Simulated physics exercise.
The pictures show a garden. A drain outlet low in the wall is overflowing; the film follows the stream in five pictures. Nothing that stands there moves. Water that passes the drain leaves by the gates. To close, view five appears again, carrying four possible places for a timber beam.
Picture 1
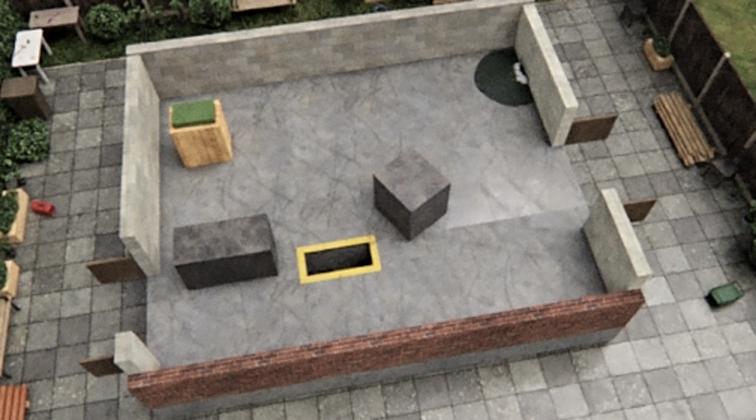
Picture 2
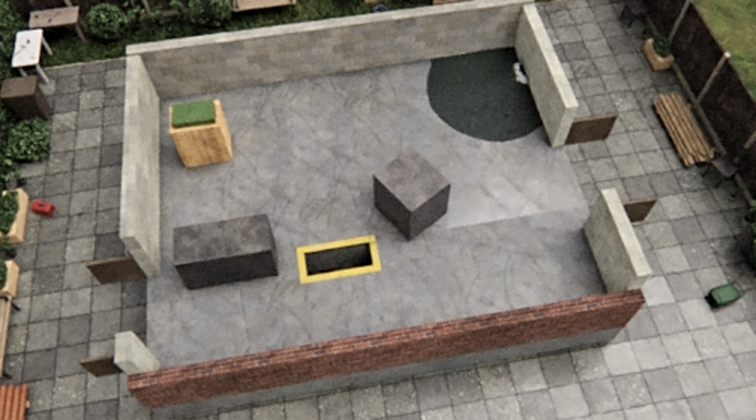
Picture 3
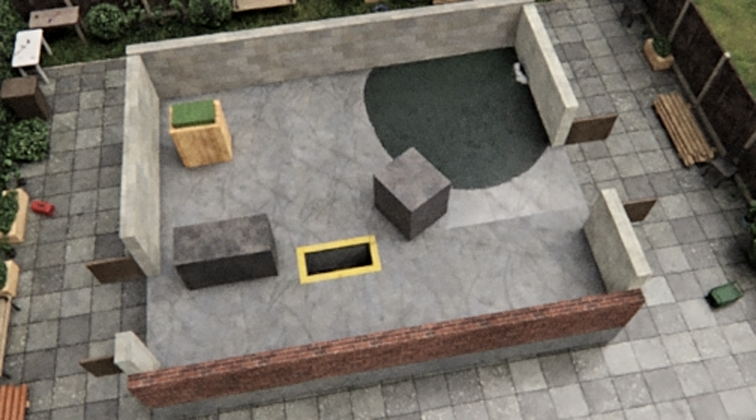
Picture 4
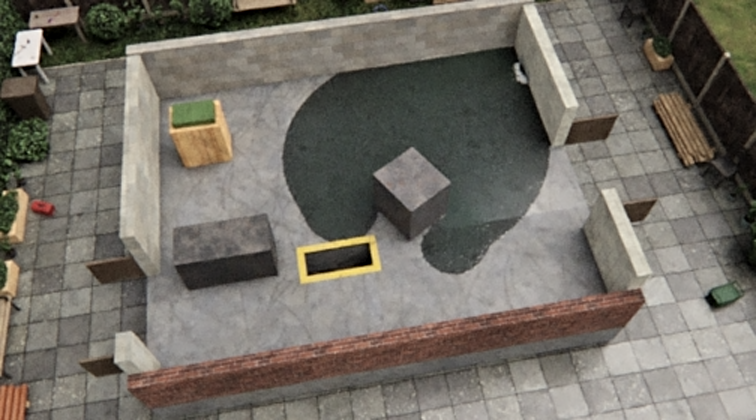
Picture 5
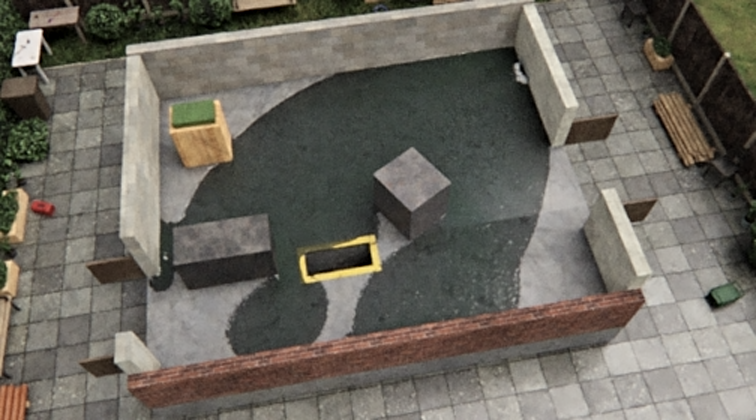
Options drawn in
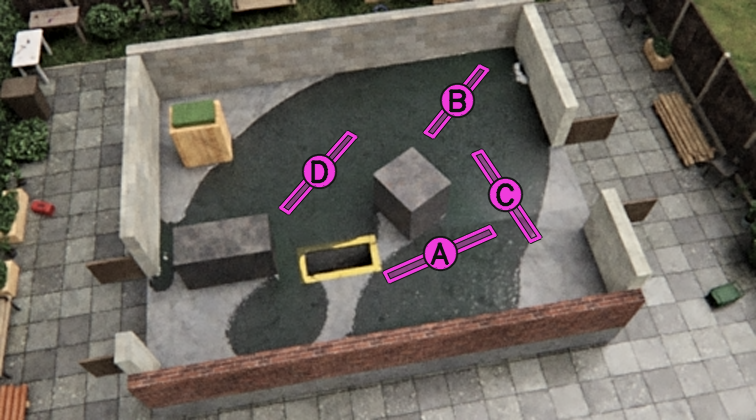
At first, a small dark green patch of water lies in the upper right corner of a walled, paved garden yard. It spreads left and downward across the grey floor, surrounding the central block, then reaches the yellow-edged drain pit, which takes in water as the patch extends to the left wall's gap.
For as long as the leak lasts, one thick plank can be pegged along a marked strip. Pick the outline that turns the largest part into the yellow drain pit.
The answer is place A.
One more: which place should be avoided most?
B it is.
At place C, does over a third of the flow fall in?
No.
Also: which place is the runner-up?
That would be D.
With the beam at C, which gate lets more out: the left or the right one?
The left one.
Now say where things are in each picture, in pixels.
Outfall at (525, 70); yellow drain pit at (338, 259); open gate at (160, 317); open gate at (567, 185); water covers 3 % of the ground and shows as far out as (493, 97); yellow drain pit still dry.
Water covers 10 % of the ground and shows as far out as (438, 107); yellow drain pit still dry.
Water covers 22 % of the ground and shows as far out as (371, 116); yellow drain pit still dry.
Water covers 42 % of the ground and shows as far out as (299, 203); yellow drain pit still dry.
Water covers 67 % of the ground and shows as far out as (160, 267); yellow drain pit taking water.
On the marked copy, A from (387, 277) to (492, 231); B from (429, 134) to (483, 68); C from (477, 152) to (535, 239); D from (284, 210) to (351, 134).
If A is chosen, about 30 % of the stream runs into the yellow drain pit, about 69 % out by the gates.
If B is chosen, about 11 % of the stream runs into the yellow drain pit, about 88 % out by the gates.
If C is chosen, about 16 % of the stream runs into the yellow drain pit, about 83 % out by the gates.
If D is chosen, about 20 % of the stream runs into the yellow drain pit, about 79 % out by the gates.
